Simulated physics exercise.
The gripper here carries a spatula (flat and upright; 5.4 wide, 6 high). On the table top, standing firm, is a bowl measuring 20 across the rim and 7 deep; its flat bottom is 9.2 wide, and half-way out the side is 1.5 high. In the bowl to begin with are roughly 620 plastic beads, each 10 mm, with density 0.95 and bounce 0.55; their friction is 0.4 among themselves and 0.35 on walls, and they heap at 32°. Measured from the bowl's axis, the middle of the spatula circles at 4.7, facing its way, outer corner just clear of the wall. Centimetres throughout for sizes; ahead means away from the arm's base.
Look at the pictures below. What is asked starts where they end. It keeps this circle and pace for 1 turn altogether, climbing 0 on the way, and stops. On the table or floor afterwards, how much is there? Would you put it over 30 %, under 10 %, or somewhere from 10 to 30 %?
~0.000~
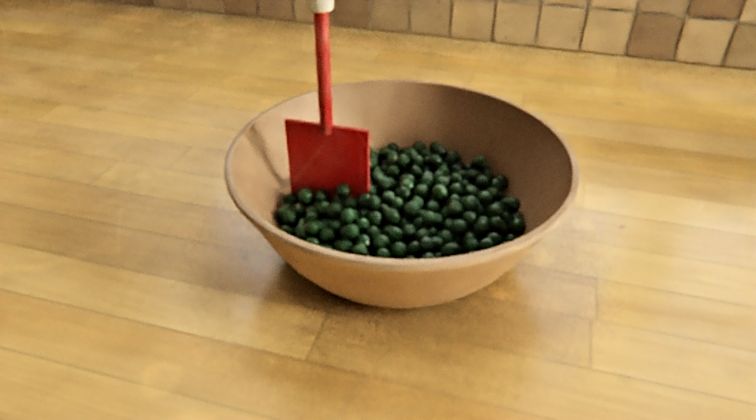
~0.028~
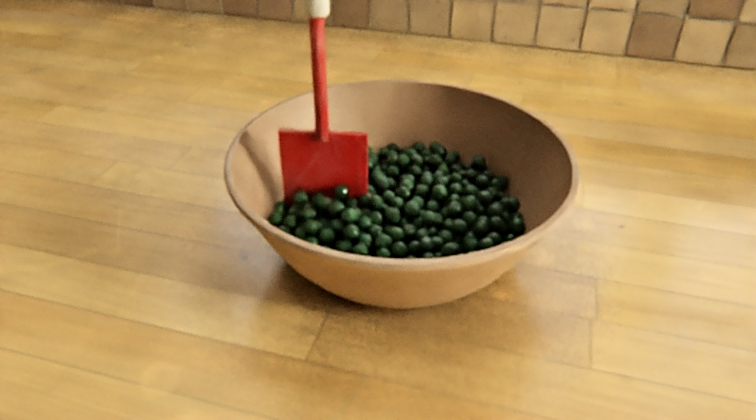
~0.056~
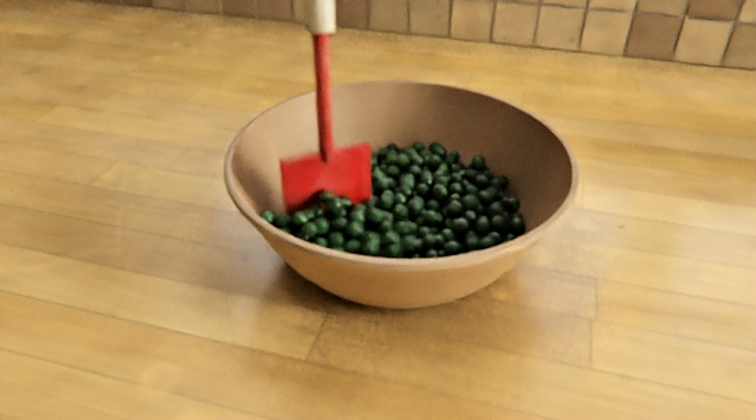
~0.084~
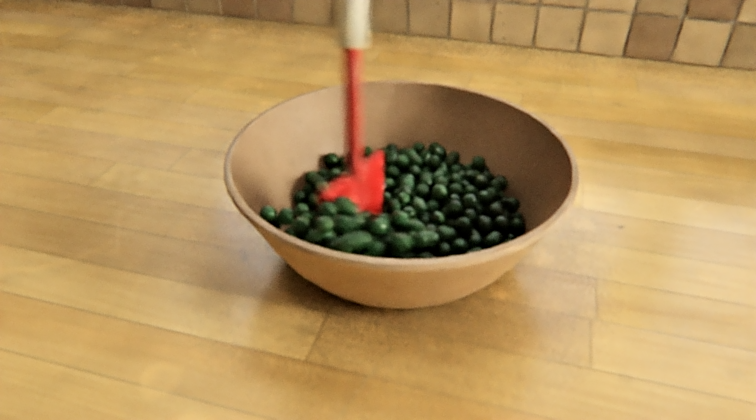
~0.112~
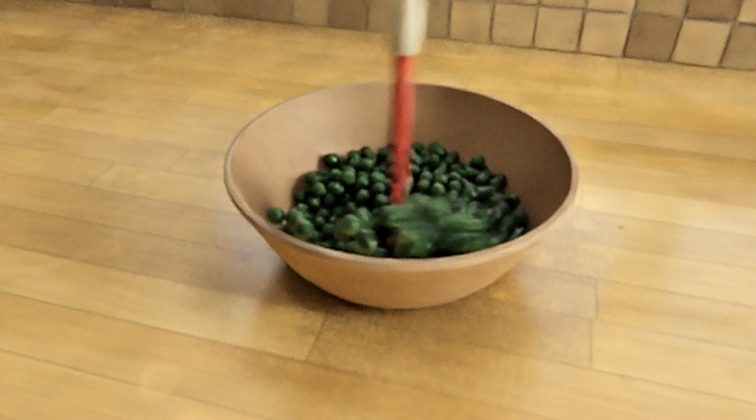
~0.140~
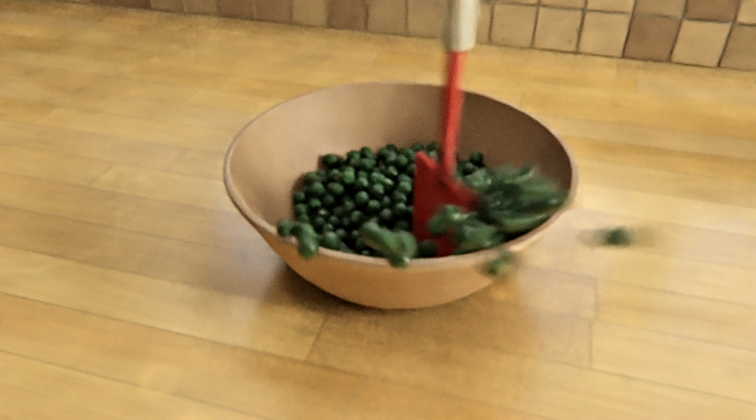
I would put it over 30 %.
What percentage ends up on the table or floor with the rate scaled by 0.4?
Estimated share: Near 5 per cent.
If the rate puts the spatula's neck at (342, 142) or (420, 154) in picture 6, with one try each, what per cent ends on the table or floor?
Around 5 and 30 percent, in that order.
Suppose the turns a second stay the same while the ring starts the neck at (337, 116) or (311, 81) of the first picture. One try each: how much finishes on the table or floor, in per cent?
Near 35 and 20 in a hundred, one try each.
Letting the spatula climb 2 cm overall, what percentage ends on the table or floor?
That works out to some 25 per cent.
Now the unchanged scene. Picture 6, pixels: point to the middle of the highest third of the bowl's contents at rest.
Looks like roughly (334, 245) to me.
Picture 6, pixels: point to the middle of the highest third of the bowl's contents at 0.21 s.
About pixel (482, 145).
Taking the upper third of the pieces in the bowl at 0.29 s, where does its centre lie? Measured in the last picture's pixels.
Near pixel (360, 114).
By 0.21 s, 215° round, highest piece 15 above the table; 553 in the bowl, 71 in flight or on the tool.
By 0.29 s, 297° round, highest piece 16 above the table; 494 in the bowl, 12 on the table or floor, 118 in flight or on the tool.
By 0.52 s, 0° round, highest piece 6 above the table; 390 in the bowl, 209 on the table or floor, 25 in flight or on the tool.
By 1.22 s, 0° round, highest piece 6 above the table; 390 in the bowl, 234 on the table or floor.
Final count, 390 in the bowl, 234 on the table or floor. That is 38 % on the table or floor.
